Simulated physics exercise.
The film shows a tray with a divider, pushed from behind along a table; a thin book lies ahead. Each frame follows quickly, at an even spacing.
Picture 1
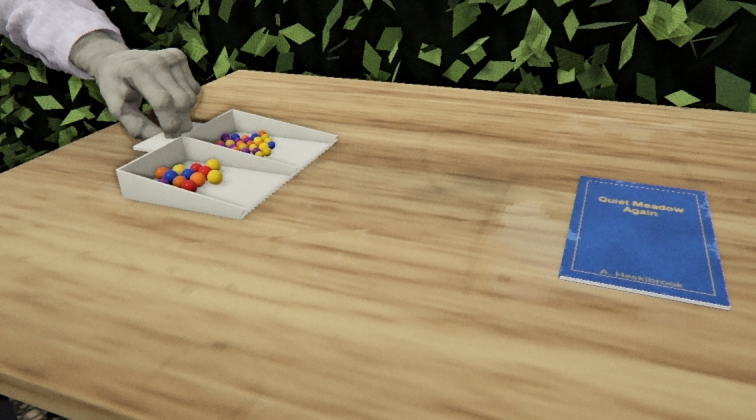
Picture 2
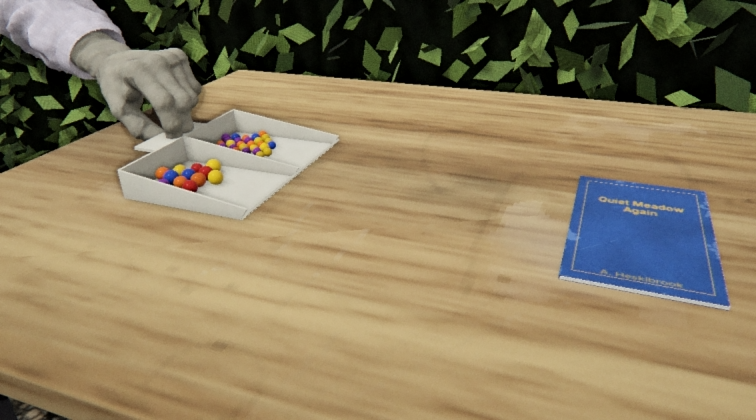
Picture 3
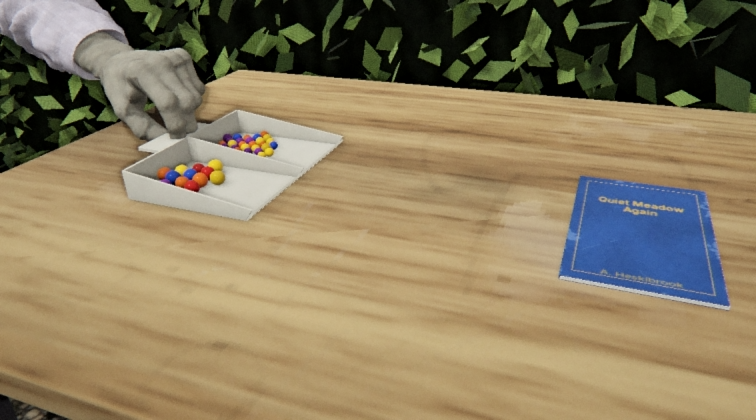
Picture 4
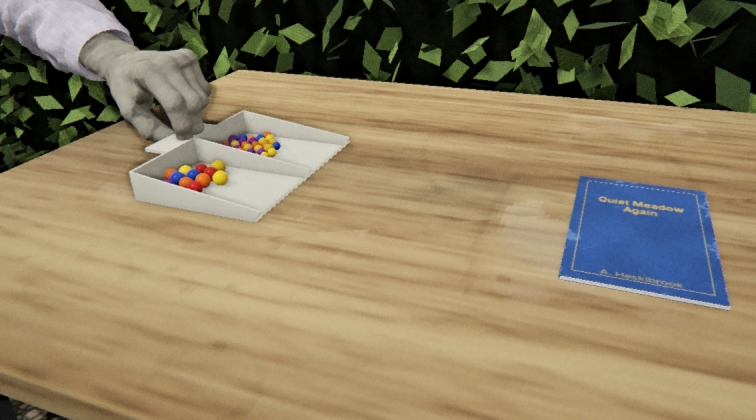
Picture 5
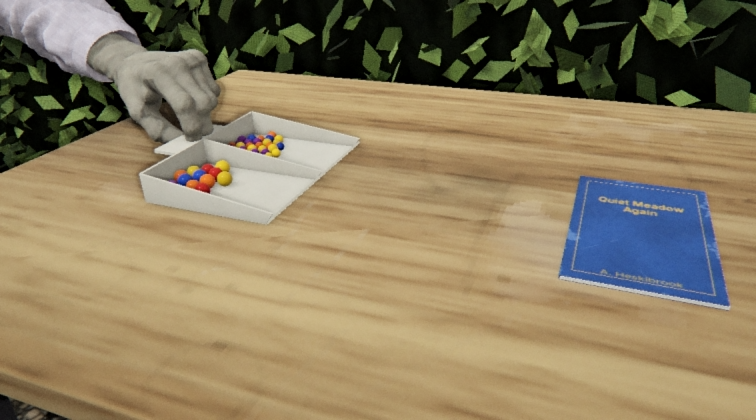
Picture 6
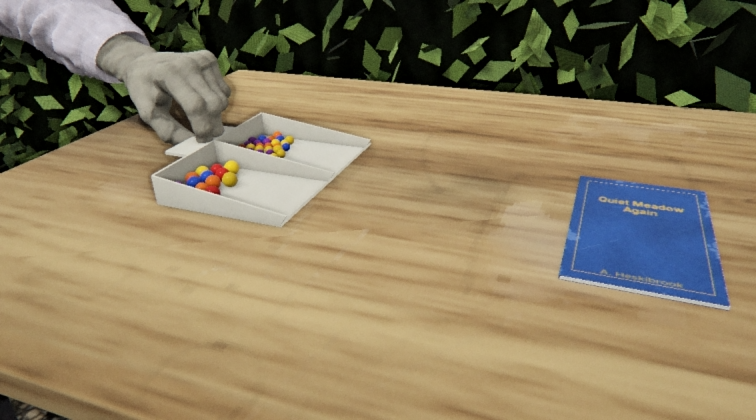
A hand at the left slowly pushed a divided white tray holding two clusters of small colourful balls a short way right along a wooden table, while a thin blue book lay still.
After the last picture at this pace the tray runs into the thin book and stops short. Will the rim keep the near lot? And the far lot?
The near lot stays put, while the far lot stays put.
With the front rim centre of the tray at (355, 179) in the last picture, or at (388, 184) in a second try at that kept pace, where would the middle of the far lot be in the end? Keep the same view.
First try about (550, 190), second try about (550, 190).
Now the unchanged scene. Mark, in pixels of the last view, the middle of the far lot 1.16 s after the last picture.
Its centre sits near (515, 182).
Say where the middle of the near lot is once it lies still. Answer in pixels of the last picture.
Roughly at (535, 232).
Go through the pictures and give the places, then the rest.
In the first picture, front rim near (298, 171), at rest; thin book near (641, 256); near lot near (189, 176), a few glass marbles; far lot near (251, 145), some round plastic beads.
In the second picture, front rim near (299, 171), hardly any of the way covered; far lot near (251, 145).
In the third picture, front rim near (304, 172), hardly any of the way covered; near lot near (191, 176).
In the fourth picture, front rim near (311, 173), a little of the way covered; far lot near (256, 146).
In the fifth picture, front rim near (322, 175), a little of the way covered; near lot near (200, 177).
In the sixth picture, front rim near (334, 176), a little of the way covered; thin book near (641, 256); near lot near (208, 178); far lot near (260, 147).
Then, 0.42 s on from there, tray still sliding, front rim near (439, 192); near lot all inside; far lot all inside.
Then, 0.95 s on from there, tray stopped at the thin book; near lot all inside; far lot all inside.
Then, 1.16 s on from there, tray stopped at the thin book; near lot all inside, moved towards the front rim; far lot all inside, moved towards the front rim.
In the end, tray stopped at the thin book; near lot all inside, moved towards the front rim; far lot all inside, moved towards the front rim.
